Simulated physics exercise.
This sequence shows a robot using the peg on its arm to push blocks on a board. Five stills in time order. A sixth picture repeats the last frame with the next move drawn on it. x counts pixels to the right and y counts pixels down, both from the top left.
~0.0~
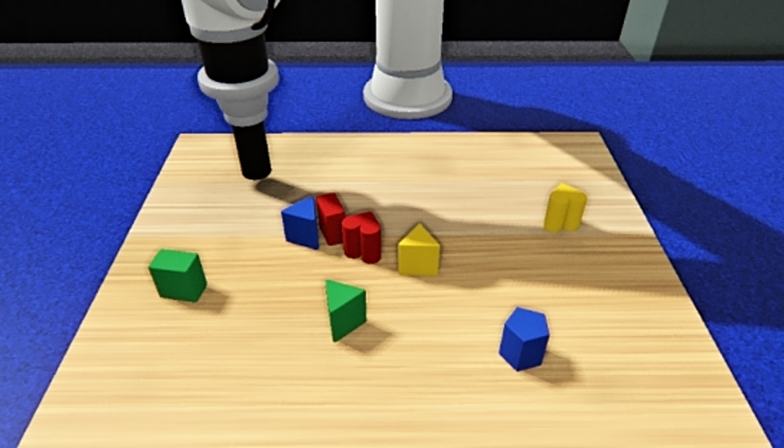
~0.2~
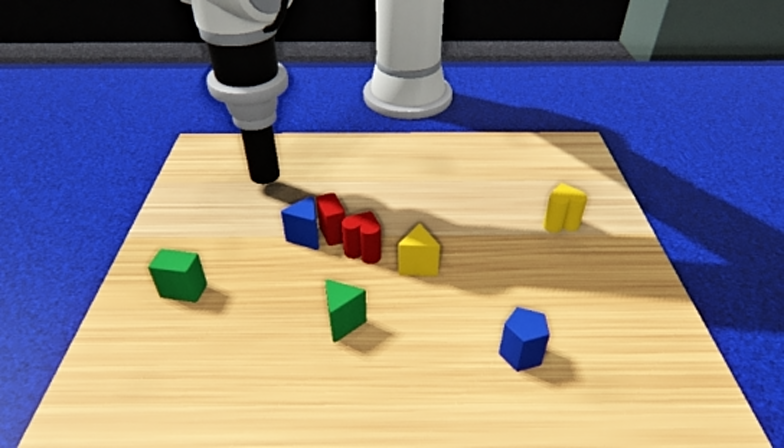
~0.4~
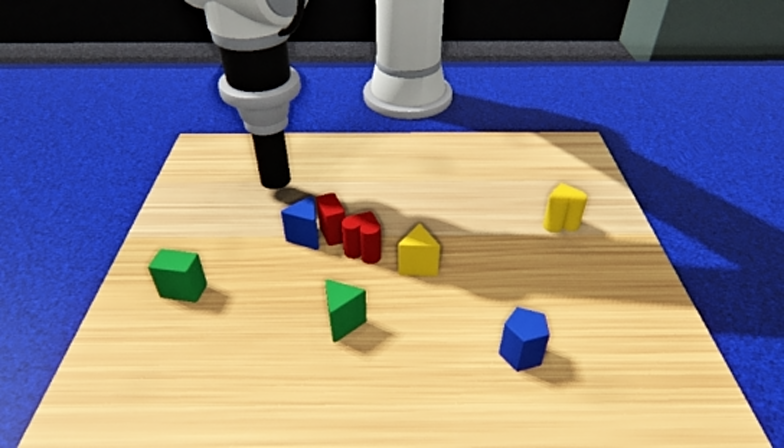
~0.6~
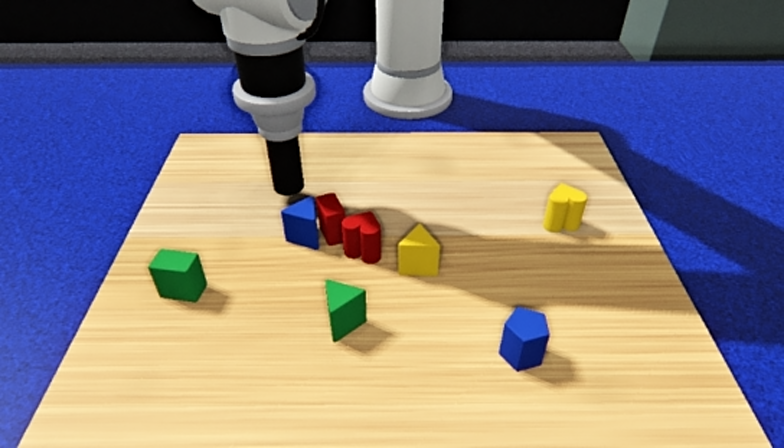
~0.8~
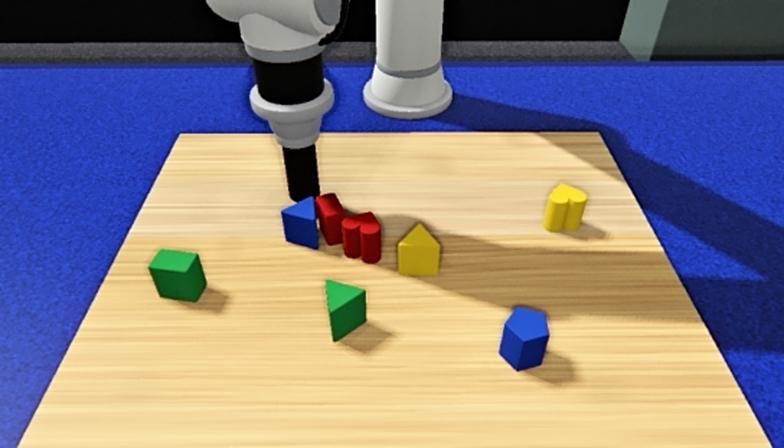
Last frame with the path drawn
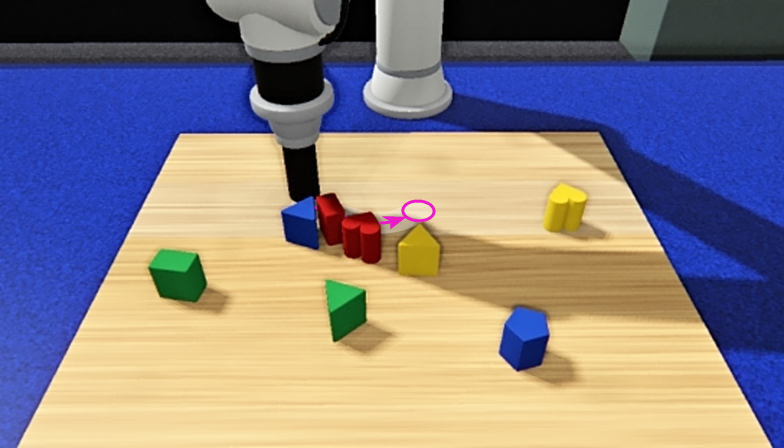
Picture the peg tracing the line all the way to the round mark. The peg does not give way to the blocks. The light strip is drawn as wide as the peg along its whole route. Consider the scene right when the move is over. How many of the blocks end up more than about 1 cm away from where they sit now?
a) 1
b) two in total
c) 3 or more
Letter a.
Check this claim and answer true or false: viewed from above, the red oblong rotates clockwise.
That is true.
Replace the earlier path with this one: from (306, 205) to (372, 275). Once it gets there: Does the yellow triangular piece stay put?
I'd say no.
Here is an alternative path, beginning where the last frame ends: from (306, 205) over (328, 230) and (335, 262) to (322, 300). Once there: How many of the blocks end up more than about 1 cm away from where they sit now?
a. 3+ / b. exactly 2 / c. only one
The correct letter is a.
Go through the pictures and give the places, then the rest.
The first picture shows lower end of the peg at (257, 172), tops of blocks, blue triangular piece at (303, 208), red oblong at (330, 203).
The second picture shows peg at (265, 176), blocks as before.
The third picture shows peg at (276, 181), blocks as before.
The fourth picture shows peg at (289, 187), blocks as before.
The fifth picture shows peg at (305, 194), blue triangular piece at (303, 208), red oblong at (330, 203).
The drawn path runs from (306, 205) through (342, 216) and (382, 223) to (418, 211).
What follows on the original path. One third of the way, peg at (342, 205); red oblong at (335, 208), turned 30° clockwise.
Two thirds of the way, peg at (384, 212); red oblong at (339, 210), turned 50° clockwise.
At the end, peg at (419, 200); blue triangular piece not moved; red oblong at (339, 210), turned 50° clockwise.
